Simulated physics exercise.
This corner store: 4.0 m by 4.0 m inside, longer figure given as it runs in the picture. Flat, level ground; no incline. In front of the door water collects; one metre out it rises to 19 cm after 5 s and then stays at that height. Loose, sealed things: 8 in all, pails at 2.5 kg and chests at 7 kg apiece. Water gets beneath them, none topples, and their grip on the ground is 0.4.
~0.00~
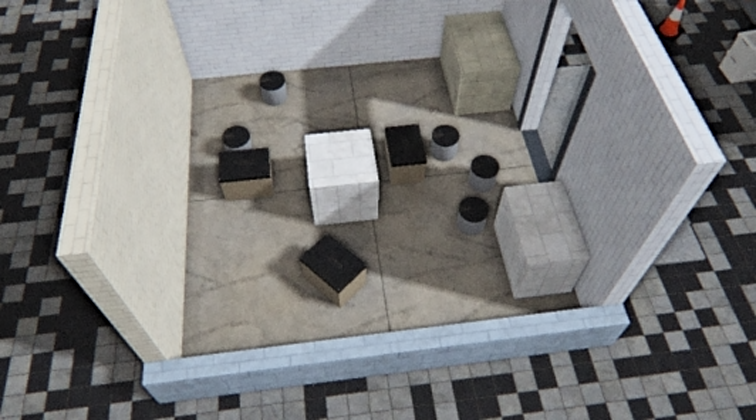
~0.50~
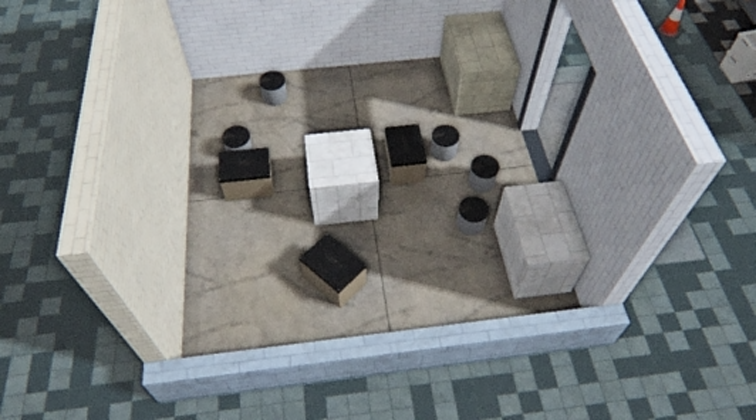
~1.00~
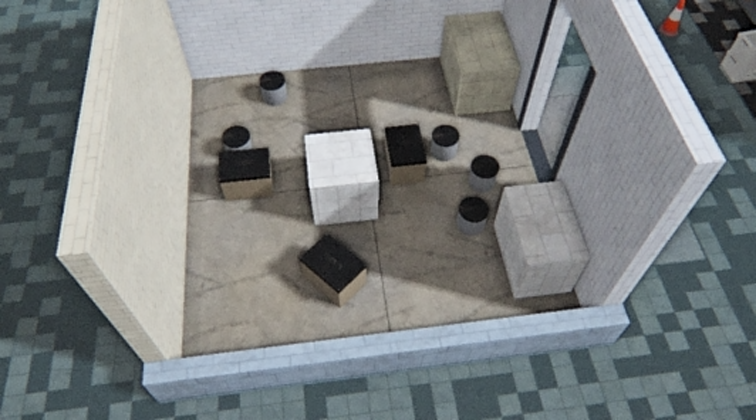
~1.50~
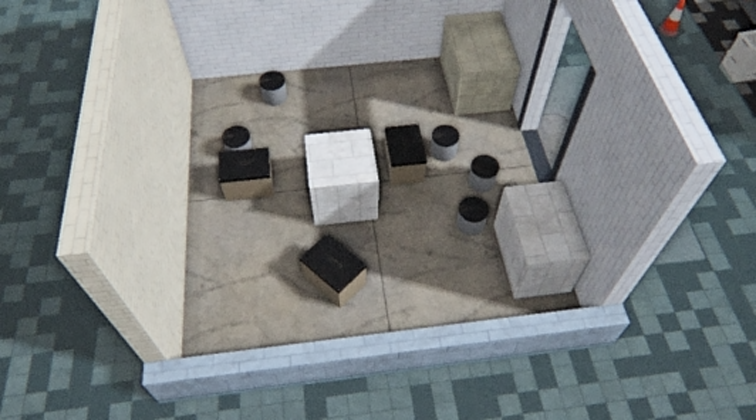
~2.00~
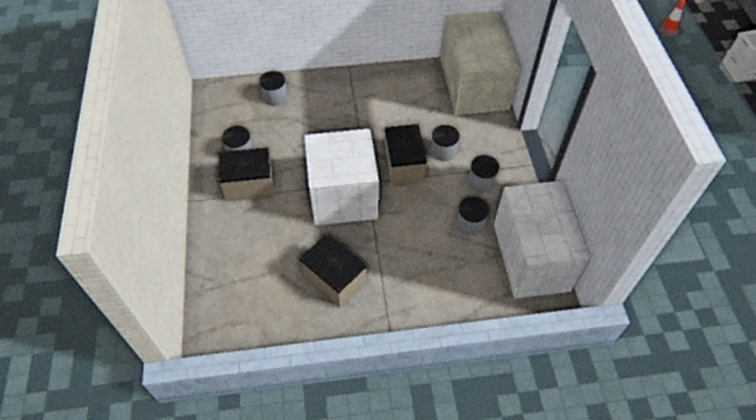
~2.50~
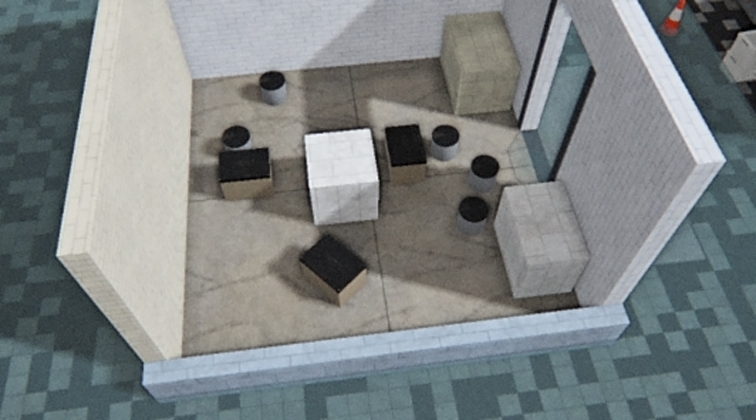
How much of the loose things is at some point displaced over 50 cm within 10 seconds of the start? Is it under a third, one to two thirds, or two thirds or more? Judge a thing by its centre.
Displaced share: High, at least two thirds.
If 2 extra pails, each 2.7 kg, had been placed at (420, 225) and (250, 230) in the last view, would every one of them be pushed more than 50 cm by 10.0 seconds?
Taking them in order, the first is beyond that distance and the second is within that distance.
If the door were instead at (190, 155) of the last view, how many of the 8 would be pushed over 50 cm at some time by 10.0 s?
Then it comes to 6.
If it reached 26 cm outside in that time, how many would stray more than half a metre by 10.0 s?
Under that setup the answer is 8.
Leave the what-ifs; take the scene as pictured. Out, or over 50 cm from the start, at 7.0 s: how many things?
5 in all.
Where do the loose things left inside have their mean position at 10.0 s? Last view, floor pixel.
Mean position approx. (252, 204).
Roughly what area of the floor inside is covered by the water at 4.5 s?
About 3.5 m2.
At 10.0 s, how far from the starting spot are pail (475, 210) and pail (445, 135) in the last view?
Net displacement, in order: 100 cm; 250 cm.
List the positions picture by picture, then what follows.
In the first frame, a pail at (446, 135), on the bottom; a pail at (474, 209) rests on the ground; water covers 0.0 m2; 0 of 8 have shifted.
In the second frame, a pail at (446, 135) rests on the ground; a pail at (474, 209) rests on the ground; 0.0 m2 under water; 0 of 8 have shifted.
In the third frame, a pail at (446, 135) rests on the ground; a pail at (474, 209) rests on the ground; 0.0 m2 under water; 0 of 8 have shifted.
In the fourth frame, a pail at (446, 135), on the bottom; a pail at (474, 209), on the bottom; water covers 0.0 m2; 0 of 8 have shifted.
In the fifth frame, a pail at (446, 135) rests on the ground; a pail at (474, 209), on the bottom; water covers 0.0 m2; 0 of 8 have shifted.
In the sixth frame, a pail at (446, 135), on the bottom; a pail at (474, 209), on the bottom; water covers 0.2 m2; 0 of 8 have shifted.
After 3.5 s 0 of 8 are over 50 cm from their spots; 0 afloat.
After 4.5 s 2 of 8 are over 50 cm from their spots; 0 afloat.
After 7.0 s 5 of 8 are over 50 cm from their spots; 2 afloat.
After 10.0 s 7 of 8 are over 50 cm from their spots, and 7 have been at some point; 7 afloat.
